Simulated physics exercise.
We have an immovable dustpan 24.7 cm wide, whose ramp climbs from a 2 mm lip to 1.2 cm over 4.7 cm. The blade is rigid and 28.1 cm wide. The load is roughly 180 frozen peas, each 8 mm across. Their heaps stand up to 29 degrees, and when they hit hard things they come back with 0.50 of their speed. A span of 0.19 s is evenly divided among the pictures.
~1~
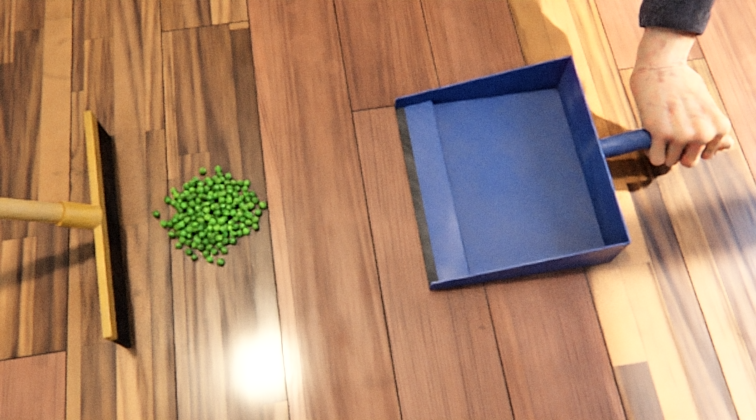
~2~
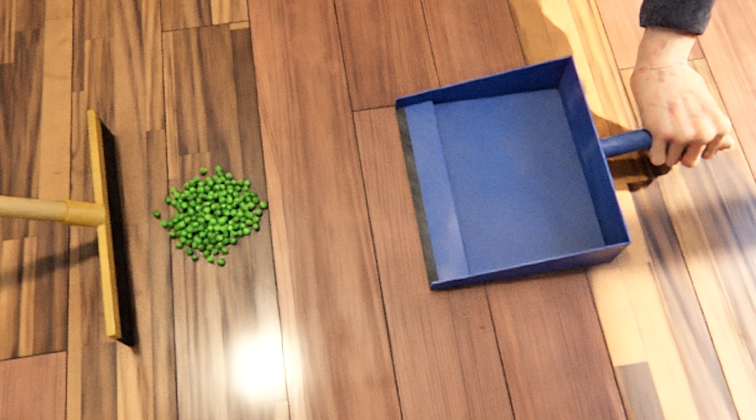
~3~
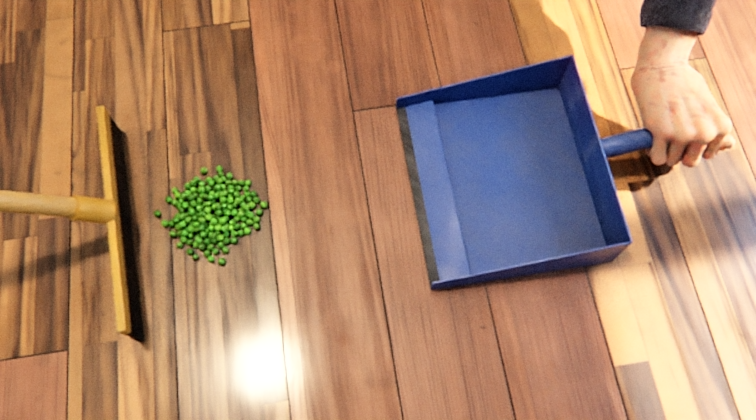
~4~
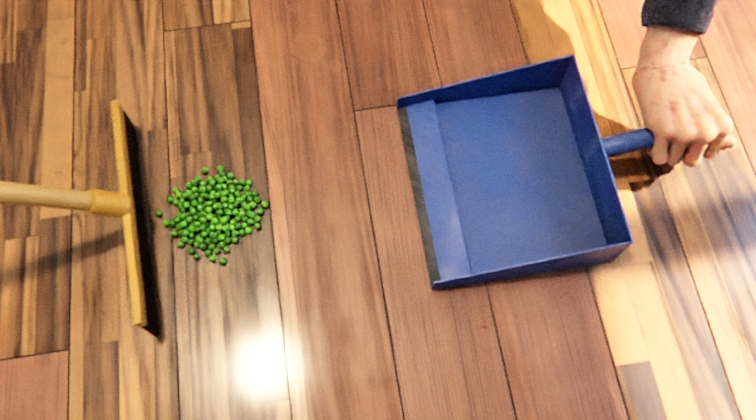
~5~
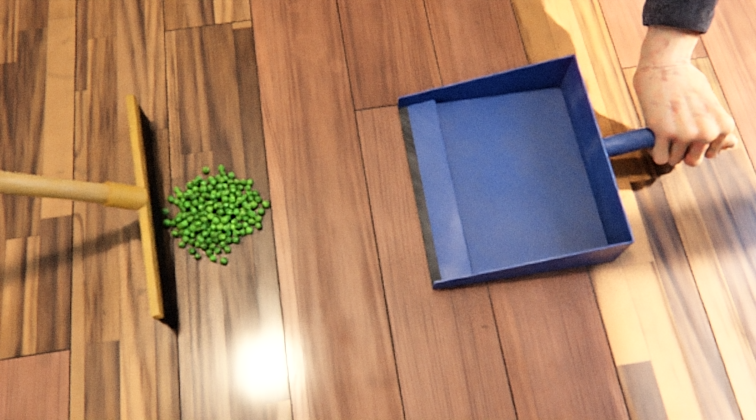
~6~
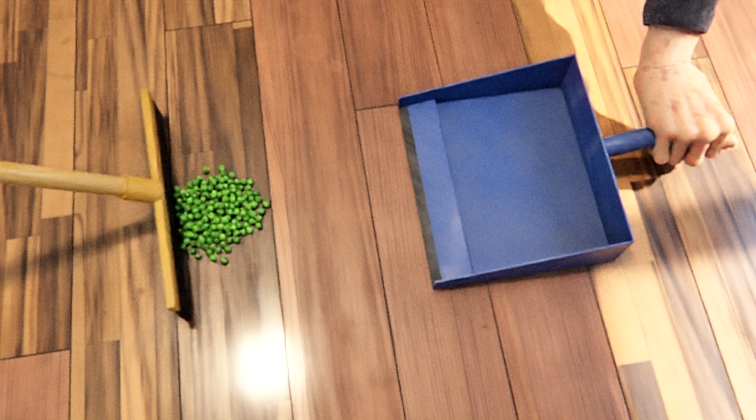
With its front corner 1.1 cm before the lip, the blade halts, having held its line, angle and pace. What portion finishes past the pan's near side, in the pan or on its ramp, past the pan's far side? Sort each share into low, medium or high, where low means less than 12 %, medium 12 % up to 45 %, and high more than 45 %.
Shares - near side: Low, pan: Medium, far side: Medium.
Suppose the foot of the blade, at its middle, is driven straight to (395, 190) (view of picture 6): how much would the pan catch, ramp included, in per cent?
Close to 35 in a hundred.
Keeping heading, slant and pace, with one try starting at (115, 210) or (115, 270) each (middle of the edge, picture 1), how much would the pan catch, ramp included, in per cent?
About 35 and 30 per cent.
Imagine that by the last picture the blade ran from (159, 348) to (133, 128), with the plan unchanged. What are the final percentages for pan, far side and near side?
The pan gets 5, the far side 0 and the near side 10.
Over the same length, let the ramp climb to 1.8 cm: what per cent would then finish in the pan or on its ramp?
That would give something like 30 per cent.
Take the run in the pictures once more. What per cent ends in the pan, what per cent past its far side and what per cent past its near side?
Near: 0; pan: 35; far: 20 (percent).
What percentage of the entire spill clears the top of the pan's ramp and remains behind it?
About 0 %.
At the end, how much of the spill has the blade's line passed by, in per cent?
Close to 10 percent.
Then, 0.31 s after the last picture, middle of the blade 16 cm from the lip; 0 % over the lip, far side 0 %, near side 0 %.
Then, 0.51 s after the last picture, middle of the blade 7 cm from the lip; 0 % over the lip, far side 10 %, near side 0 %.
Then, 0.83 s after the last picture, middle of the blade 2 cm from the lip; 35 % over the lip, far side 20 %, near side 0 %.
In the end, near side 0 %, pan 35 %, far side 20 %, in front of the lip or behind the blade 40 %.
